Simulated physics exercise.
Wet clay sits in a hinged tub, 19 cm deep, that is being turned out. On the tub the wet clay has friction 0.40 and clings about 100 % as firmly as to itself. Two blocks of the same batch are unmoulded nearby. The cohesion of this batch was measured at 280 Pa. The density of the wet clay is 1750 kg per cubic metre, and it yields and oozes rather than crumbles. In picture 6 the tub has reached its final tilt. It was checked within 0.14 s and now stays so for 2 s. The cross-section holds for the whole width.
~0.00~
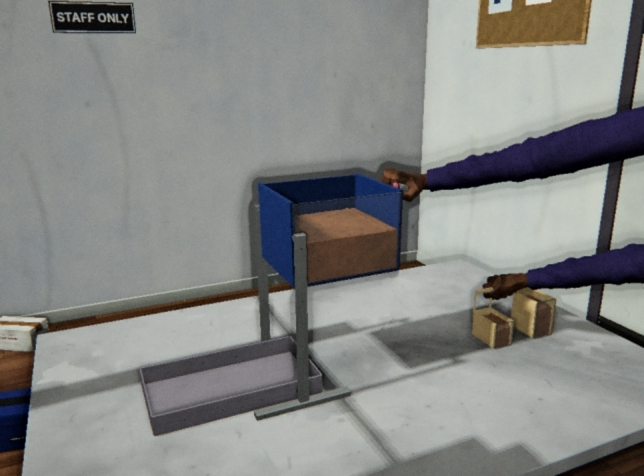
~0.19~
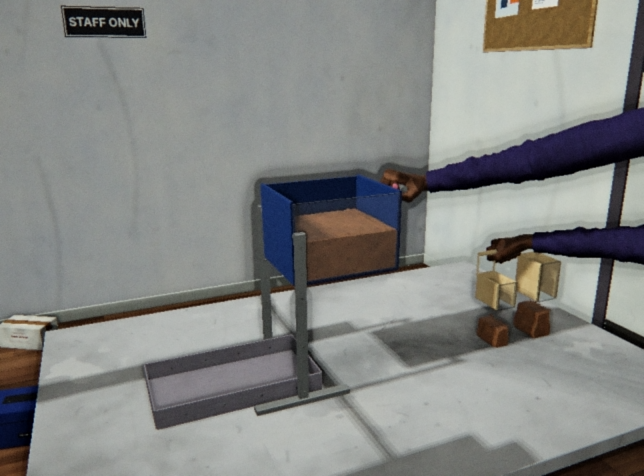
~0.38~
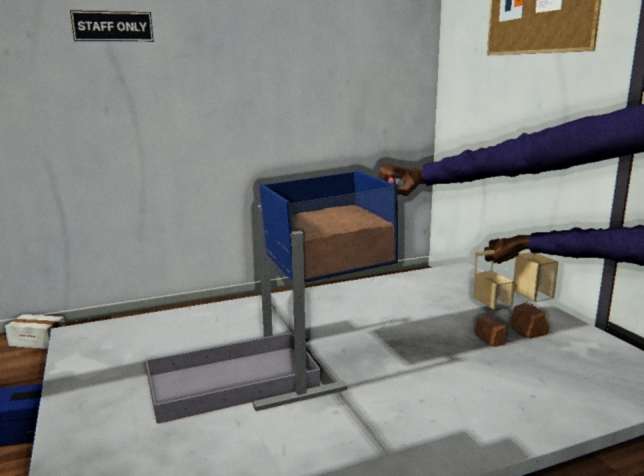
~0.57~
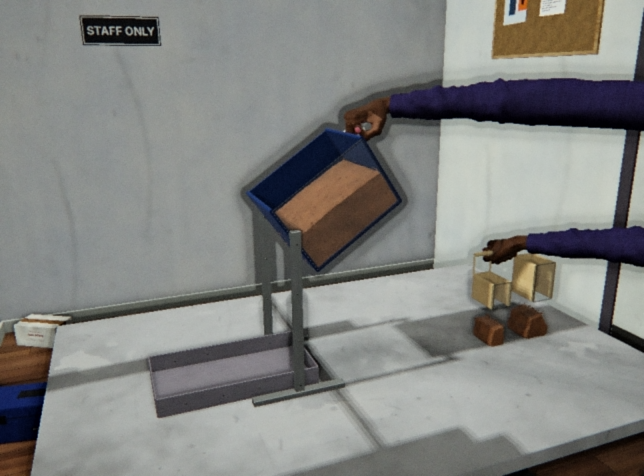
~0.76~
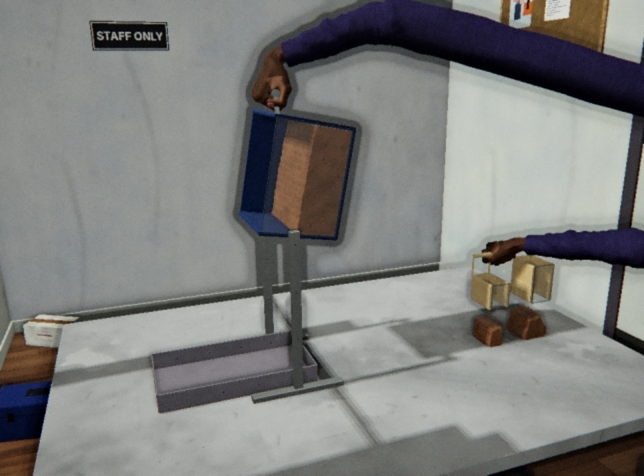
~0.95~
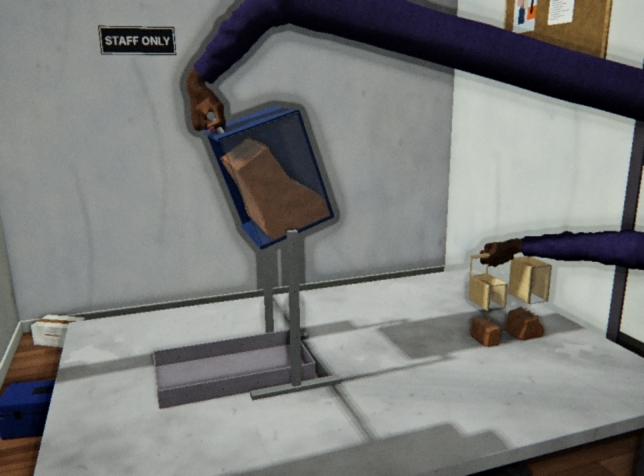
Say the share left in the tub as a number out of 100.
Close to 28 per cent.
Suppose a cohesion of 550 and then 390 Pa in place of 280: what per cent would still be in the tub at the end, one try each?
In turn about 35 %, 30 %.
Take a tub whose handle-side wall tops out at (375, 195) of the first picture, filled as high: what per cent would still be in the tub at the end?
In that case some 35 per cent.
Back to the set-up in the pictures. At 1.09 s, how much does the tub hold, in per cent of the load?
Some 40 per cent.
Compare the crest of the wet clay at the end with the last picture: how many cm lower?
About 14 cm.
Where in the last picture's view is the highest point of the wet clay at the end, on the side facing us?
Around (320, 204).
After 1.09 s, the tub is at 108 degrees and holds 42 %.
After 1.26 s, the tub is at 108 degrees and holds 33 %.
After 1.43 s, the tub is at 108 degrees and holds 31 %.
After 1.60 s, the tub is at 108 degrees and holds 28 %.
After 2.95 s, at the end, the tub is at 108 degrees and holds 28 %.
